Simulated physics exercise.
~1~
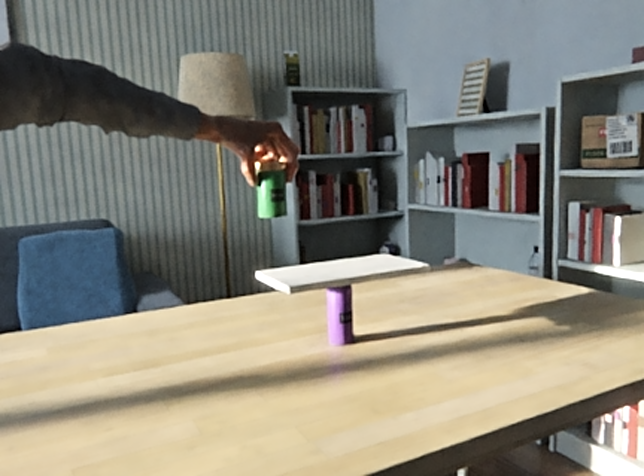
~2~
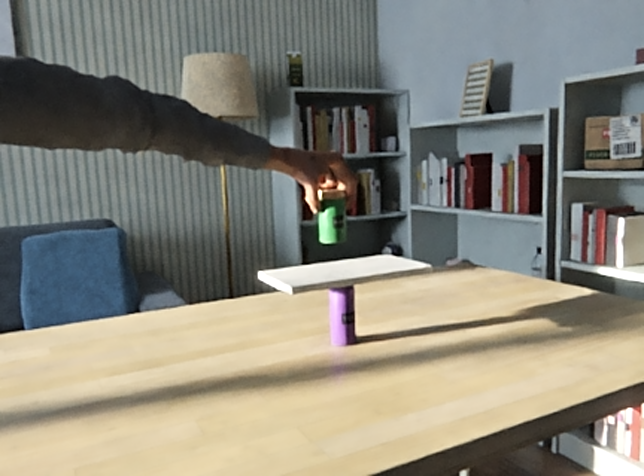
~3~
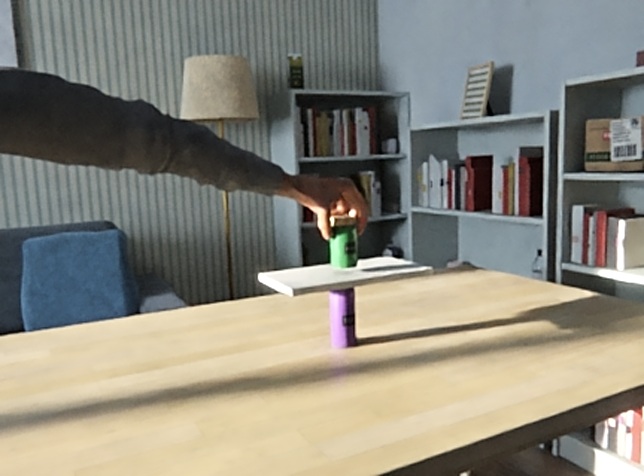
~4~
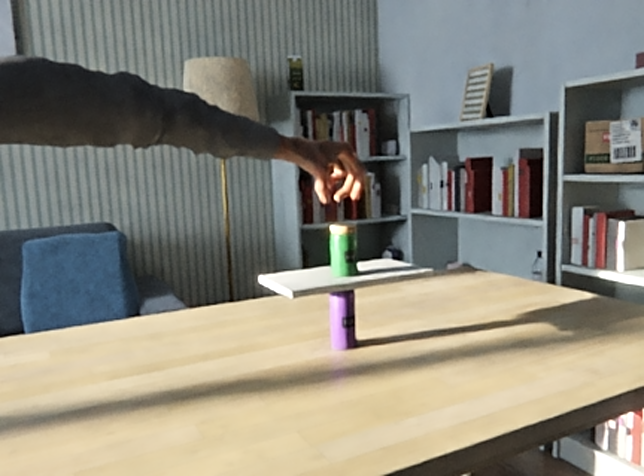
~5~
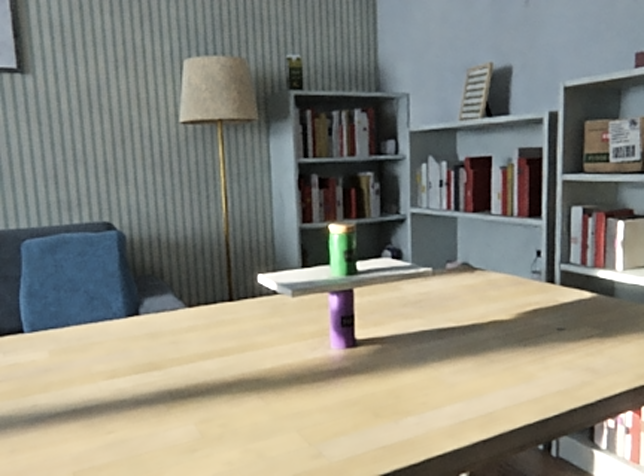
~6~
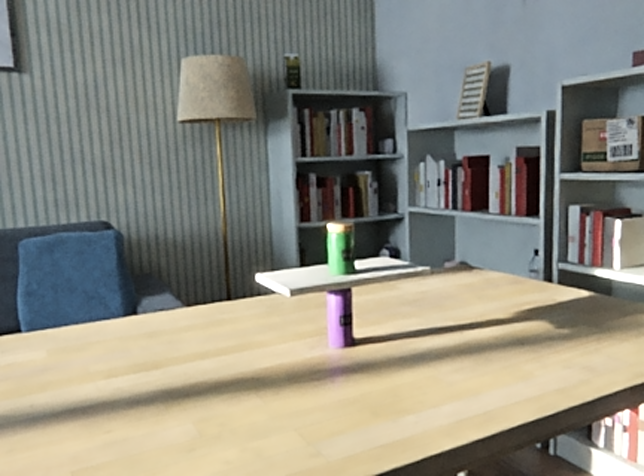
A hand carried a green shaker in from the left and set it upright on a white board balanced across a purple shaker on a wooden table, then let go and withdrew, leaving the little stack standing steady.
